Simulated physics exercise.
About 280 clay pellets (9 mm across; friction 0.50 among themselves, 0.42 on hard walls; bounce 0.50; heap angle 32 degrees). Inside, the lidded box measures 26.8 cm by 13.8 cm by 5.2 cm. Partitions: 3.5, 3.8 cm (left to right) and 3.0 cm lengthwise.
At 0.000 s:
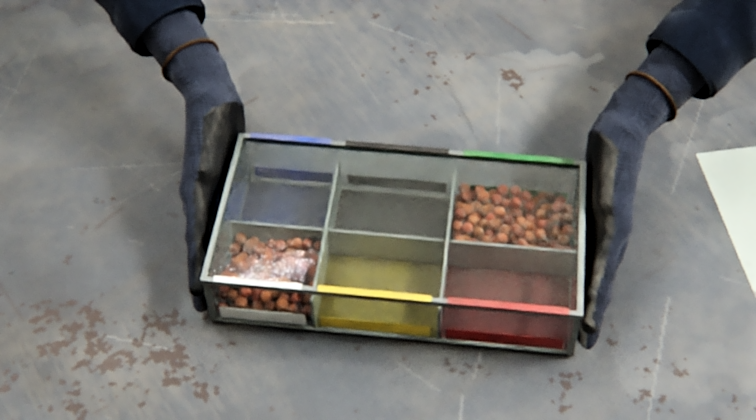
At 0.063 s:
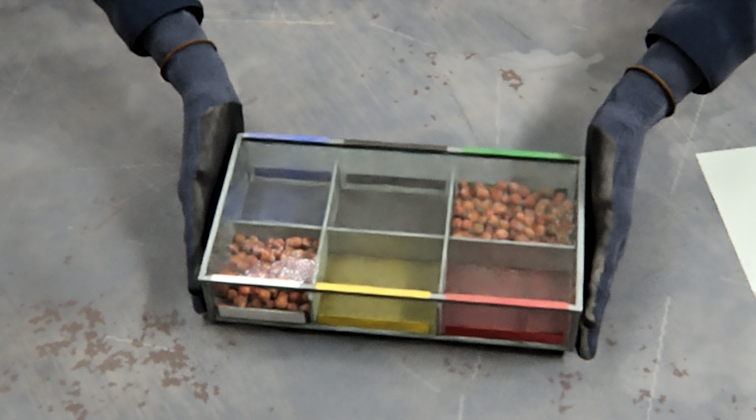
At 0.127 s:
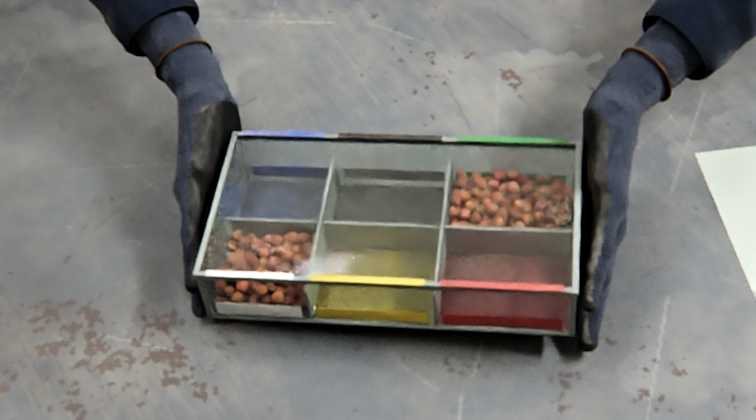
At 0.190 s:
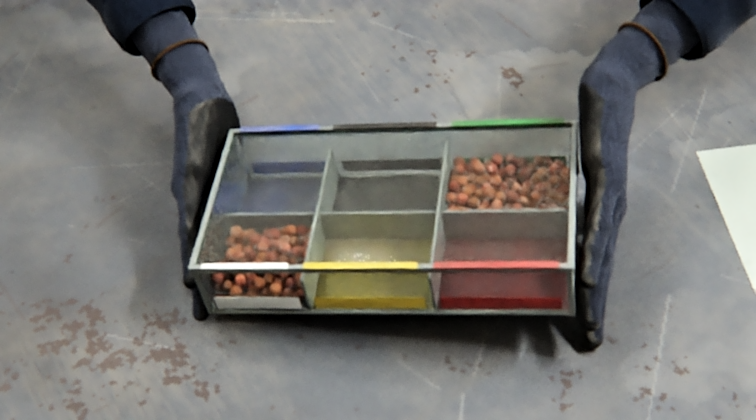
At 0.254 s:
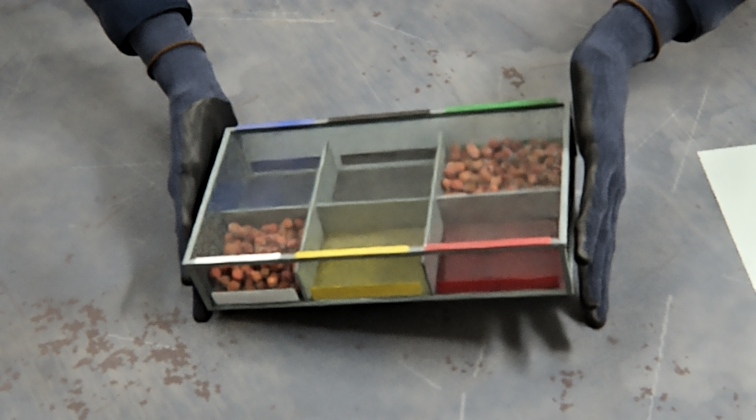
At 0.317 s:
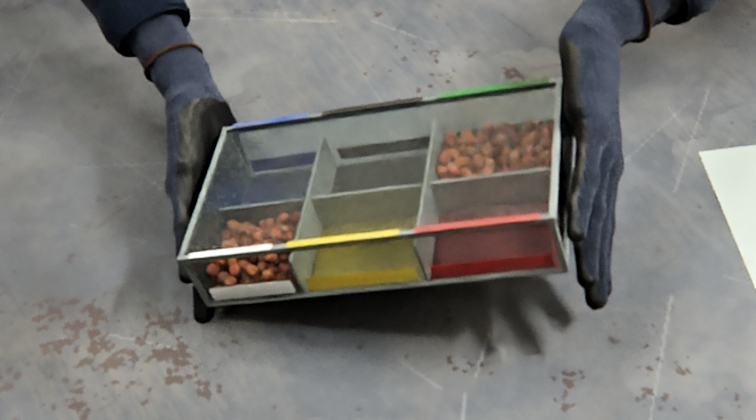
A clear lidded box of reddish-brown pellets tilts gradually, its right side rising between two gloved hands.
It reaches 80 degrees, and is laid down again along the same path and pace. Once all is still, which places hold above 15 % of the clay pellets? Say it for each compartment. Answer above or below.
Red compartment: Below; blue compartment: Below; green compartment: Above; yellow compartment: Below; white compartment: Above; black compartment: Below.
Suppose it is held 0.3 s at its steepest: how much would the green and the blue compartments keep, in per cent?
Green 45, blue 10.
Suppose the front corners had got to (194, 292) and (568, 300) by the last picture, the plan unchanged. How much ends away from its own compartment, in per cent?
Then about 20 per cent.
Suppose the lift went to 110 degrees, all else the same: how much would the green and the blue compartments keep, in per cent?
Then: Green 45; blue 15.
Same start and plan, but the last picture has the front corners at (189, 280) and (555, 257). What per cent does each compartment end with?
Red 0; blue 0; green 45; yellow 5; white 45; black 5.
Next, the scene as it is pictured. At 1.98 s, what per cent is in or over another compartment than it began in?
Some 15 per cent.
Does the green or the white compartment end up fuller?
The green one has more.
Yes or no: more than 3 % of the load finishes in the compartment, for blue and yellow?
Blue yes; yellow no.
After 1.32 s, tilt 79 degrees; blue 5 %, green 50 %, white 40 %, black 5 %.
After 1.98 s, tilt 35 degrees; blue 5 %, green 50 %, white 40 %, black 5 %.
After 2.69 s, tilt 0 degrees; blue 5 %, green 50 %, white 40 %, black 10 %.
At rest (3.3 s), red 0 %, blue 5 %, green 50 %, yellow 0 %, white 40 %, black 10 %.
